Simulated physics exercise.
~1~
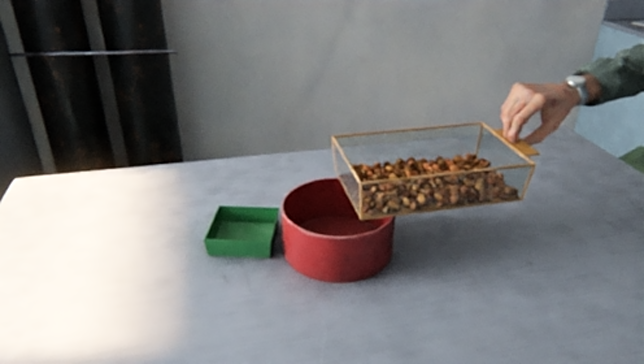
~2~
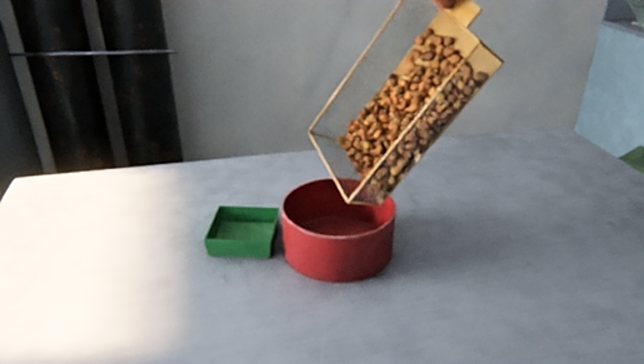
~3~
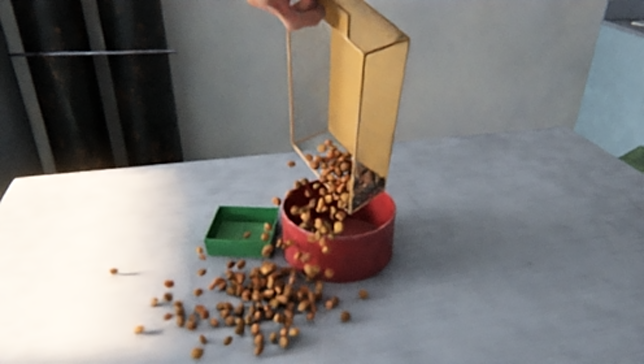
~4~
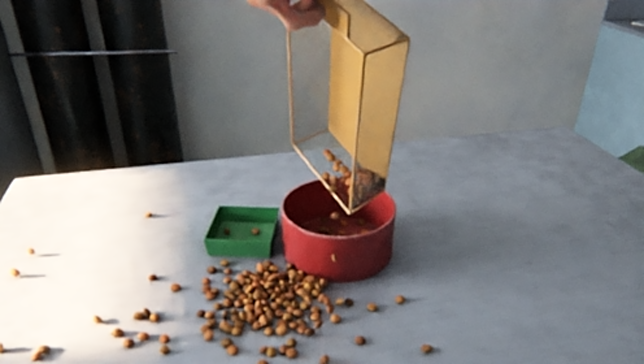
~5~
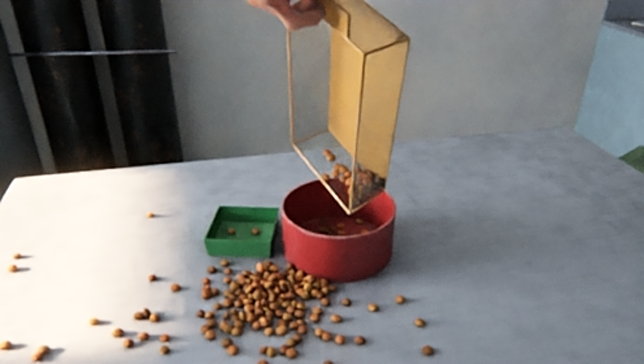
In the video, a hand tips a clear, gold-edged tray of brown kibble over a red pot beside a small green tin. Most pieces spill and scatter across the table, some land in the pot, a few in the tin, and some stay in the tray.
